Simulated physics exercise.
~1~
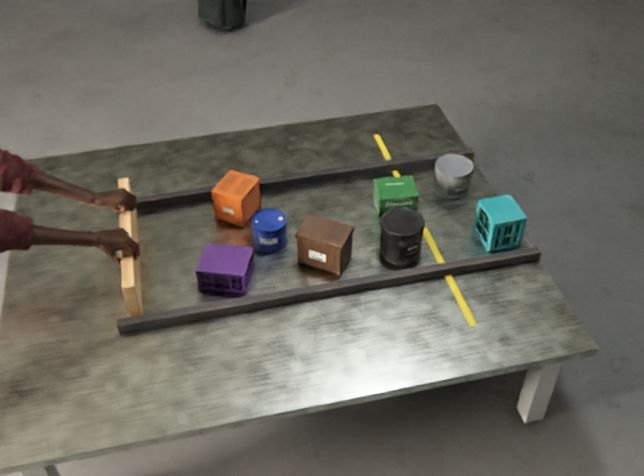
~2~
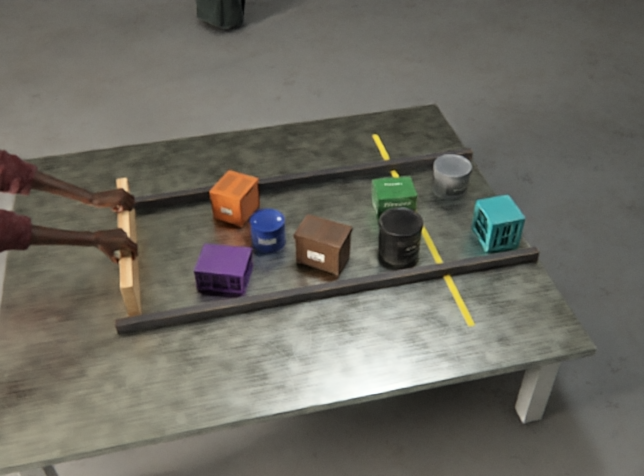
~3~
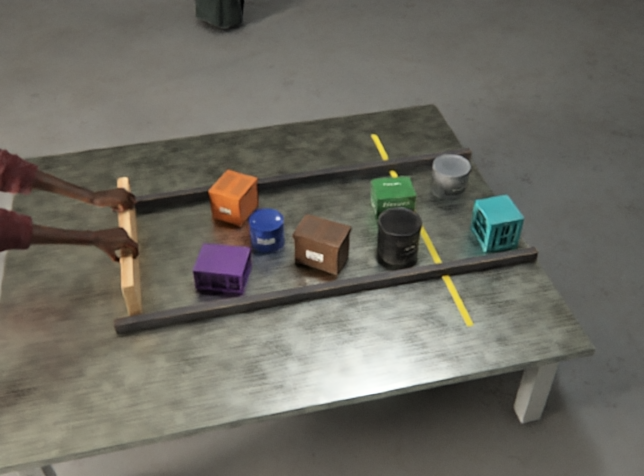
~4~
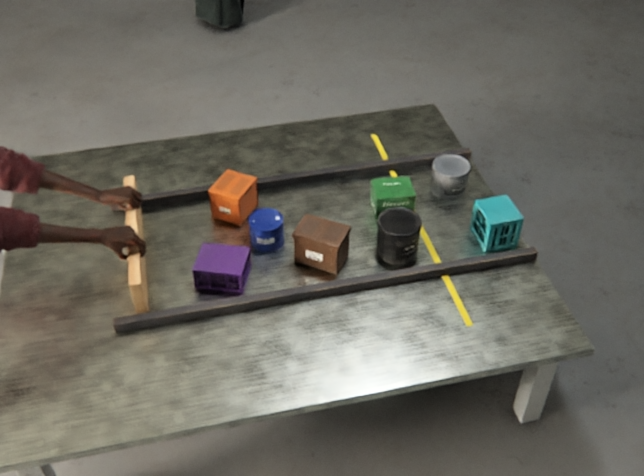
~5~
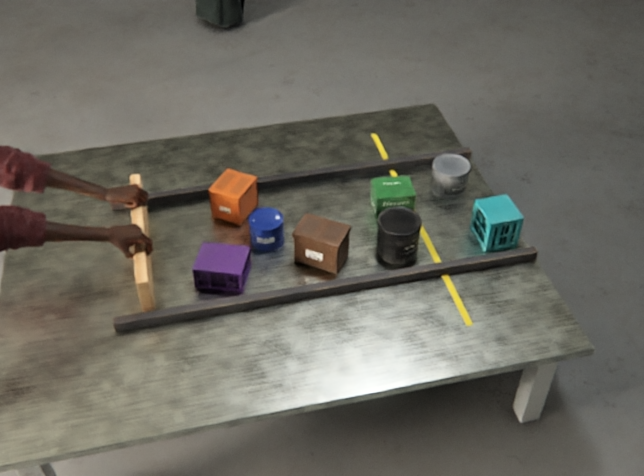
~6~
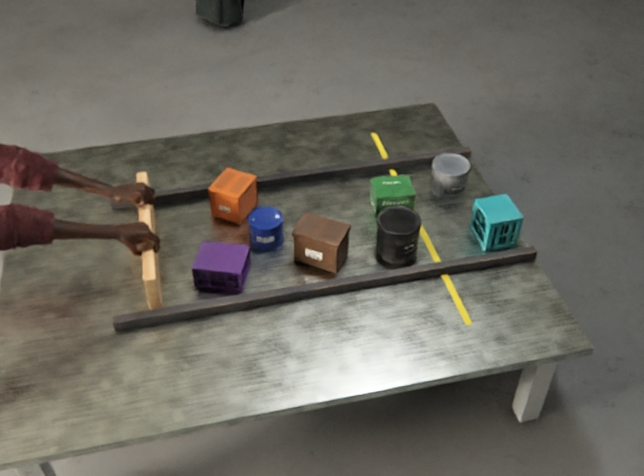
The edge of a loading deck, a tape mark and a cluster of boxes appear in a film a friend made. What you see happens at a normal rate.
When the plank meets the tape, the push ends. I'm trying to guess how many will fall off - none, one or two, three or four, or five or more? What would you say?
Only a pair or a lone one falls.
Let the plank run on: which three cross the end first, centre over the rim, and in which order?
Earliest first: Turquoise crate, black pail, grey pail.
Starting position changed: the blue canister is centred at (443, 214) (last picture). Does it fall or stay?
Observed: The blue canister keeps its spot.
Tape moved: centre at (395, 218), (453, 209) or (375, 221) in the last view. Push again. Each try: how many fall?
Counts per try, in order: 1 / 4 / 1.
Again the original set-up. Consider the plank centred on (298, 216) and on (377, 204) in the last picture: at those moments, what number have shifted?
I count 5 first and 7 after.
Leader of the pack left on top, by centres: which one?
The grey pail ends nearest.
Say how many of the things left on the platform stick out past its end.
Things overhanging at the end: 1.
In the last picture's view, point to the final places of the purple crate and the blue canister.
Final positions - purple crate around (448, 226), blue canister around (431, 202).
Soon after, none off yet; turquoise crate at rest near (496, 222); grey pail at rest near (450, 176); green box at rest near (392, 196).
In the end, the number that fall off is one or two; gone, black pail and turquoise crate.
